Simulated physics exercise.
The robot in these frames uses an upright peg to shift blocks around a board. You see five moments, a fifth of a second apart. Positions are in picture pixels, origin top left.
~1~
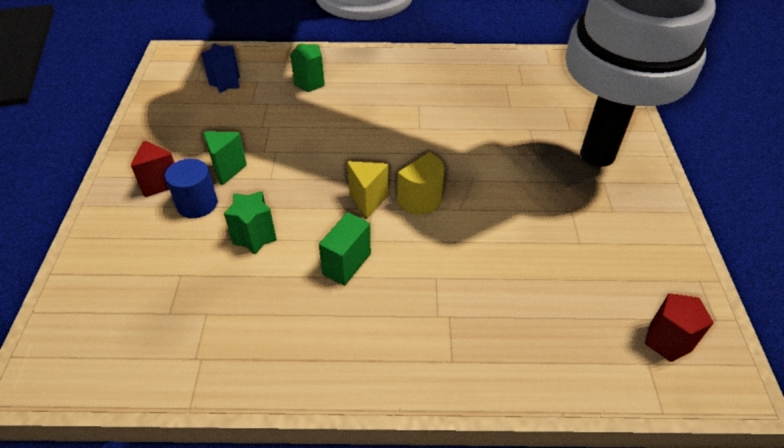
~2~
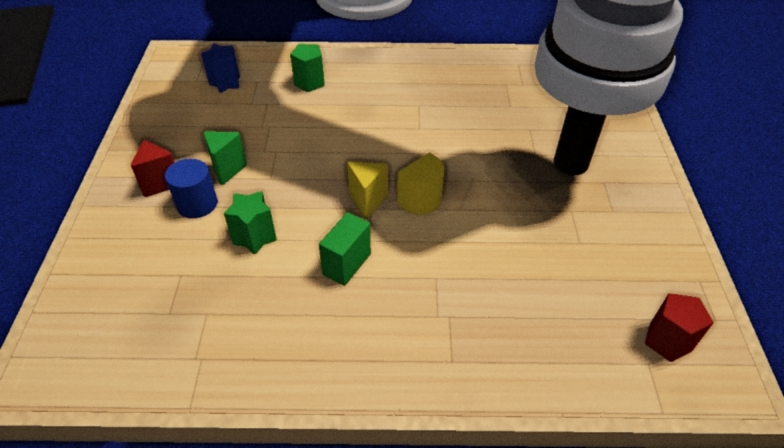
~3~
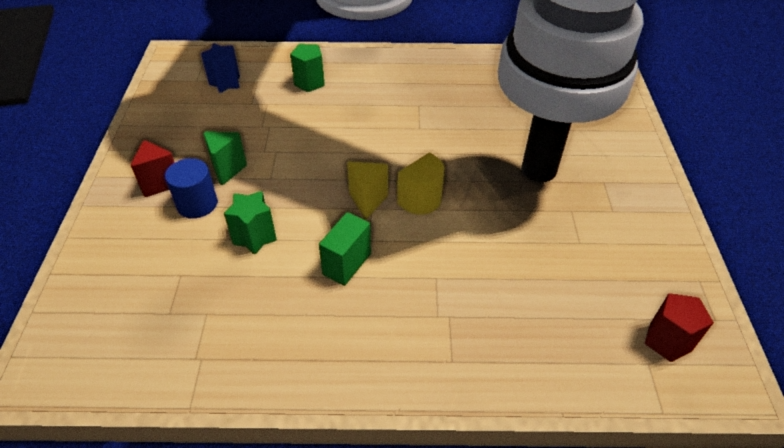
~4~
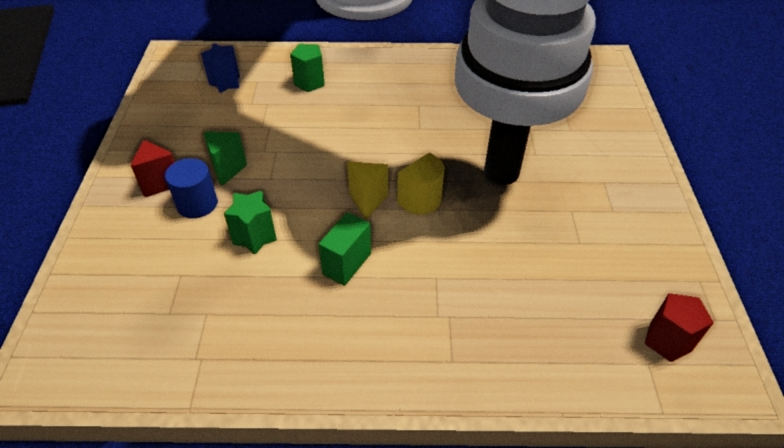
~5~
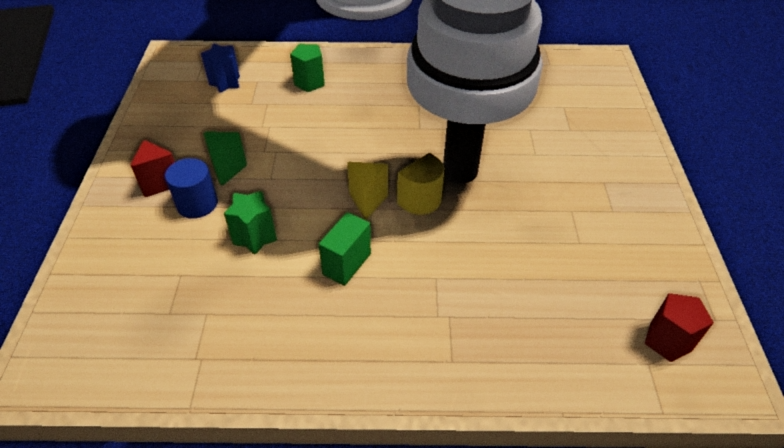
The clip opens with a robot's upright black peg standing on the right side of a wooden board scattered with red, blue, green and yellow blocks. The peg moves steadily left across the board, its shadow shifting with it, until it is just right of the two yellow blocks, while every block stays still.
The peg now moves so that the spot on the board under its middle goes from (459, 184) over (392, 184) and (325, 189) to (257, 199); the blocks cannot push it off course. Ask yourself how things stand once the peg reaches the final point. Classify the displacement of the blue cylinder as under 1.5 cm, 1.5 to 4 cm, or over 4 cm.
Once the path ends, it will sit under 1.5 cm from where it is now.
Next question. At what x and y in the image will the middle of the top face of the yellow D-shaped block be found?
Around pixel (388, 180).
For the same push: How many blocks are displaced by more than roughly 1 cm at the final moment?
It displaces two.
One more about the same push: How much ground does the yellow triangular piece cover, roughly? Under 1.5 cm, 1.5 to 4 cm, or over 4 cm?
Net shift: 1.5 to 4 cm.
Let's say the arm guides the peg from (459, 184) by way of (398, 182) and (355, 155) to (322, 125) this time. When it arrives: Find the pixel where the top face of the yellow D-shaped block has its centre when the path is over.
It will end up at (394, 178).
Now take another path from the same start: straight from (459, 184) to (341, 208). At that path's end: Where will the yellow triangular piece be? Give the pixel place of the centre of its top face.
Near (306, 175).
What follows on the original path. One third of the way, peg (391, 172); yellow triangular piece (344, 178); yellow D-shaped block (389, 180), turned 75° anticlockwise.
Two thirds of the way, peg (323, 177); yellow triangular piece (342, 180); yellow D-shaped block (388, 180), turned 75° anticlockwise.
At the end, peg (254, 187); blue cylinder in place; yellow triangular piece (342, 180); yellow D-shaped block (388, 180), turned 75° anticlockwise.
